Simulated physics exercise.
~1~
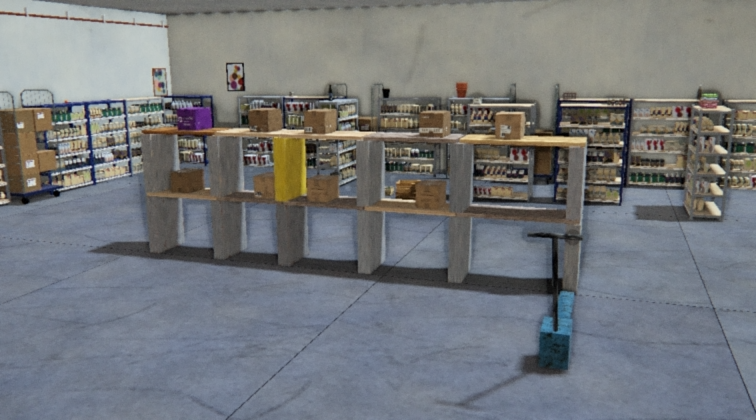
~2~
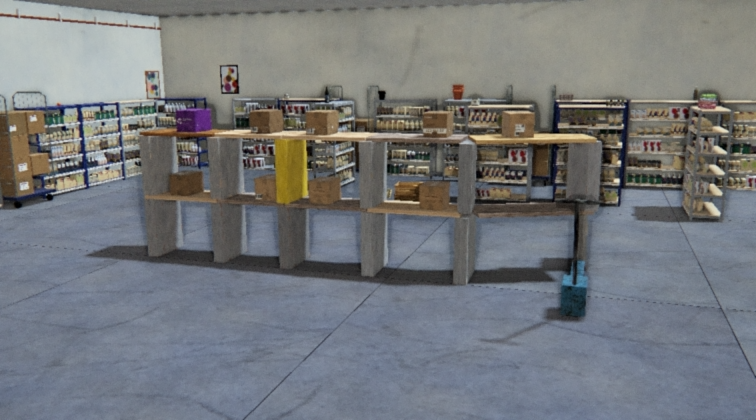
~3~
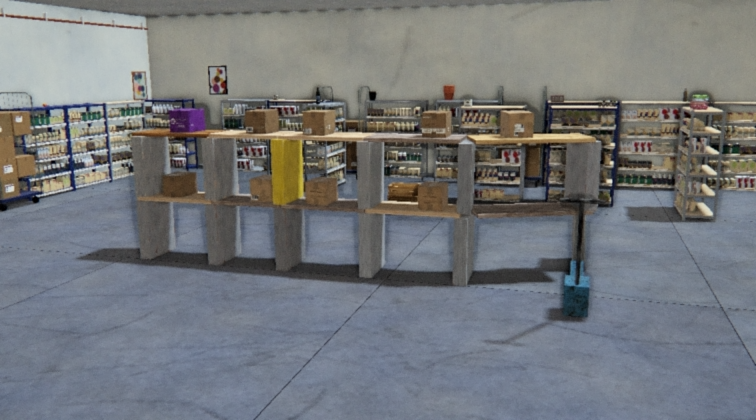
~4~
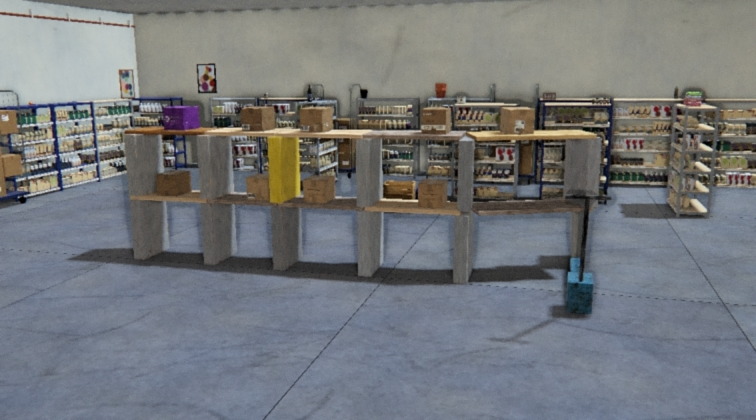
Two-tier shelf of grey uprights and boards holding cartons, jarred at its right end by a small blue floor jack, staying standing.
